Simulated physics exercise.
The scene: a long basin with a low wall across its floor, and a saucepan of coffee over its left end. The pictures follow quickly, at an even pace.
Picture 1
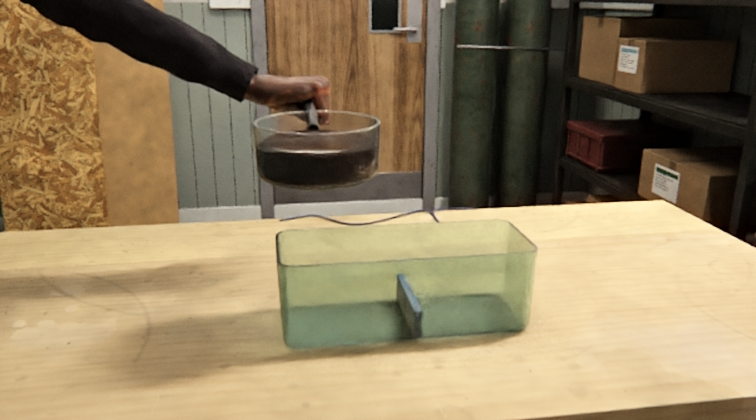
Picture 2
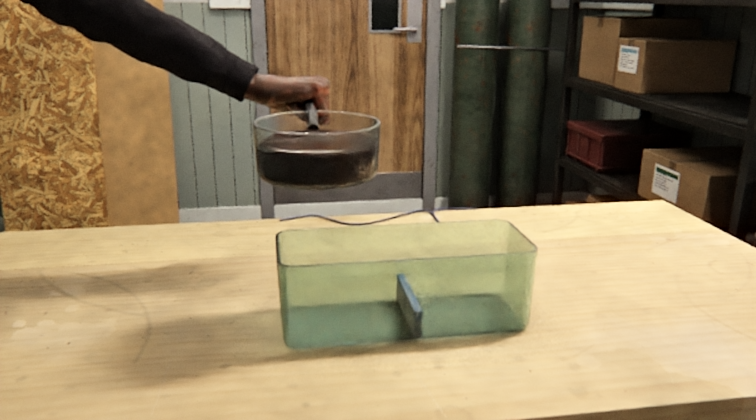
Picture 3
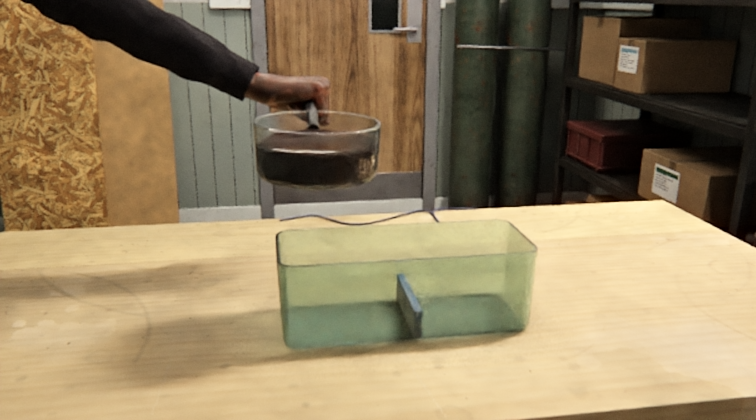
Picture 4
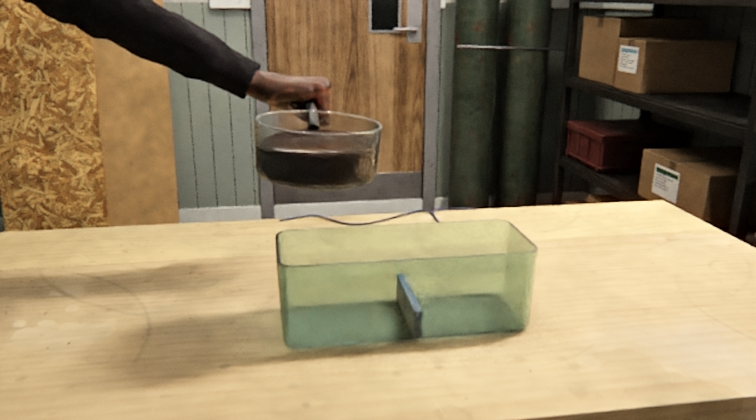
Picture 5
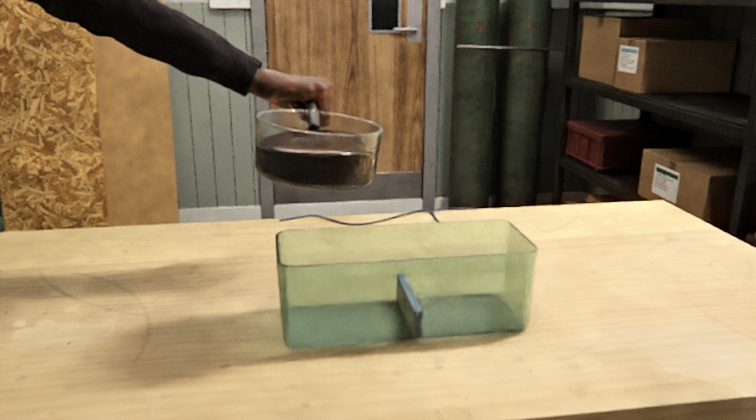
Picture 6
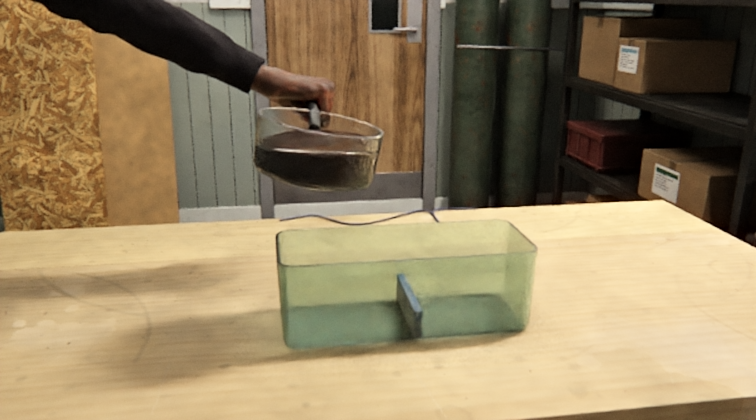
A glass saucepan of dark coffee, held by a hand above a long greenish basin with a low wall inside, stayed level at first, then tilted slightly, its right side dipping a little.
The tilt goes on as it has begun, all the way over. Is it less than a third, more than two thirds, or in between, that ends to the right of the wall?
In the end between a third and two thirds is right of the wall.
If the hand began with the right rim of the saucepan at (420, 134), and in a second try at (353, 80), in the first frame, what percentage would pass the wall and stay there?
Roughly 85 per cent, and 45 per cent.
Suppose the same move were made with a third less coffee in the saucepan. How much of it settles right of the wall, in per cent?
Near 40 %.
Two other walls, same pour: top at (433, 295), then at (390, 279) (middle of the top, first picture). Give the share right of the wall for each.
About 30 and 75 per cent.
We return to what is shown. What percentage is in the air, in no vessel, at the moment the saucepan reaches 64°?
Near 30 %.
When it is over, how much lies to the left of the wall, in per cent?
Close to 40 per cent.
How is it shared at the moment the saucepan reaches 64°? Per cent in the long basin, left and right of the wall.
Near 5 on the left, 10 on the right.
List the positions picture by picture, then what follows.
It leans 0°; its right rim is at (378, 122); the coffee meets the walls at (257, 142) and (375, 139); the long basin's rim runs from (277, 249) to (523, 236); the wall's top is at (409, 292), in the first frame.
It leans 0°; its right rim is at (378, 122); the coffee meets the walls at (257, 142) and (375, 139), in the second frame.
It leans 2°; its right rim is at (379, 124); the coffee meets the walls at (258, 141) and (375, 140), in the third frame.
It leans 4°; its right rim is at (380, 126); the coffee meets the walls at (258, 142) and (375, 140), in the fourth frame.
It leans 7°; its right rim is at (380, 129); the coffee meets the walls at (258, 142) and (376, 141), in the fifth frame.
It leans 11°; its right rim is at (381, 133); the coffee meets the walls at (257, 142) and (377, 141), in the sixth frame.
A moment on, the saucepan is tipped part way and 54 per cent is still to pour, 3 is left of the wall and 12 right of it.
Next, the saucepan is tipped right over and 7 per cent is still to pour, 29 is left of the wall and 58 right of it.
Then the saucepan is tipped right over and 0 per cent is still to pour, 41 is left of the wall and 59 right of it.
Later the saucepan is tipped right over and 0 per cent is still to pour, 41 is left of the wall and 59 right of it.
At rest 41 per cent lies left of the wall, 59 right of it and 1 outside.
